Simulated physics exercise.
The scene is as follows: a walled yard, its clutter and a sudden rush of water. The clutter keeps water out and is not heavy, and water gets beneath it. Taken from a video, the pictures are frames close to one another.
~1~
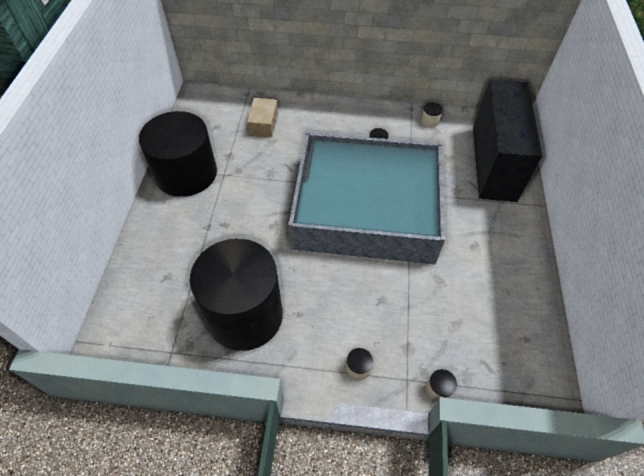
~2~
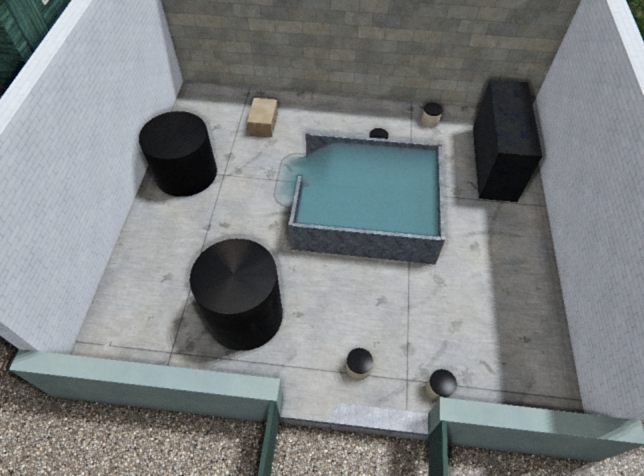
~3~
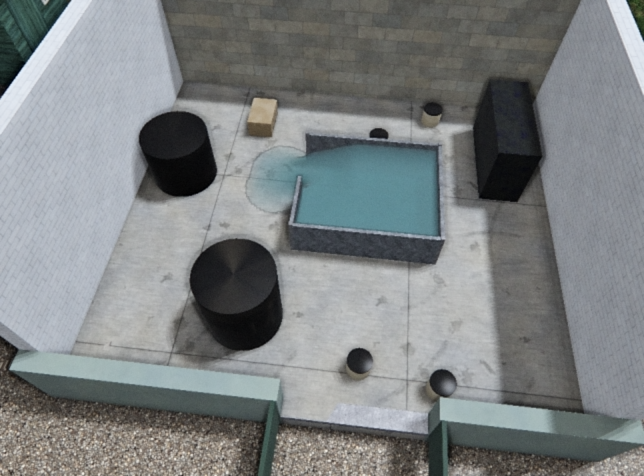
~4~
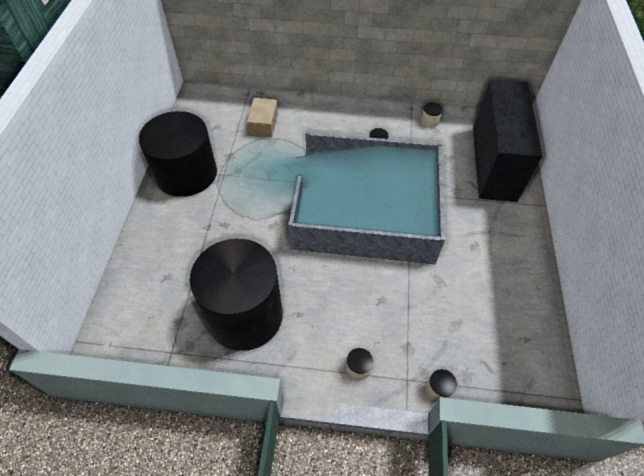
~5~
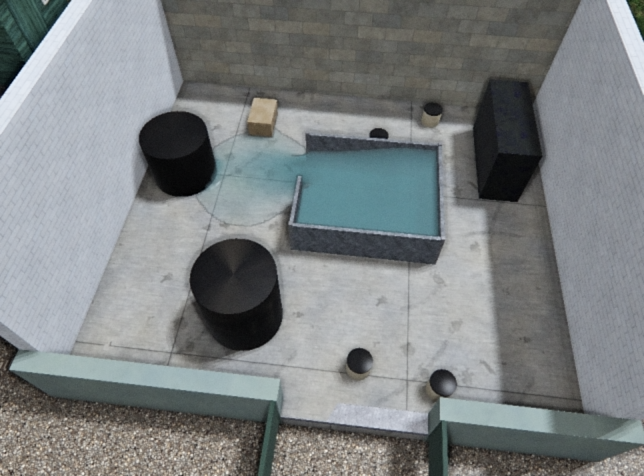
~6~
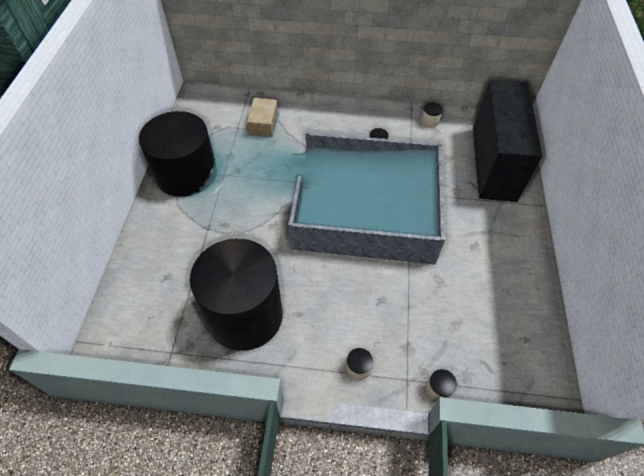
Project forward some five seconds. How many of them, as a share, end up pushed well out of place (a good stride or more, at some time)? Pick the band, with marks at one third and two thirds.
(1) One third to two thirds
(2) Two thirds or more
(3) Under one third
The answer is 3.
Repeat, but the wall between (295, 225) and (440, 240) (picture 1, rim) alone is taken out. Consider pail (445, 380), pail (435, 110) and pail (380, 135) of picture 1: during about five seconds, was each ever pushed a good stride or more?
First over the mark, then below the mark, then below the mark.
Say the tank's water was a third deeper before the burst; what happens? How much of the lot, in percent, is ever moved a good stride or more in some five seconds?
I'd say somewhere about 40 percent.
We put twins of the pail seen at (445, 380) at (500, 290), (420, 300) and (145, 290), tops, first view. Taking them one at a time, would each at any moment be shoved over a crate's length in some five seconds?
Item by item: Remains in place, remains in place, goes the distance.
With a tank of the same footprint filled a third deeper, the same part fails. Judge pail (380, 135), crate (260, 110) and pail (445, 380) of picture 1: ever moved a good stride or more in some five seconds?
The first came up short, the next did it, and the last came up short.
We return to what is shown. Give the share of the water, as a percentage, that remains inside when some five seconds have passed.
I'd say close to 100 percent.
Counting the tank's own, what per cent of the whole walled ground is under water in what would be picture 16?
Estimate: About 35 %.
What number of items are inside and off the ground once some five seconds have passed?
My count is 0.
A moment on, 0 of 5 are well off their spots; 0 afloat.
Next, 0 of 5 are well off their spots; 0 afloat.
Later, 0 of 5 are well off their spots; 0 afloat.
In the end, 0 of 5 are well off their spots, and 0 have been at some point; 0 afloat.
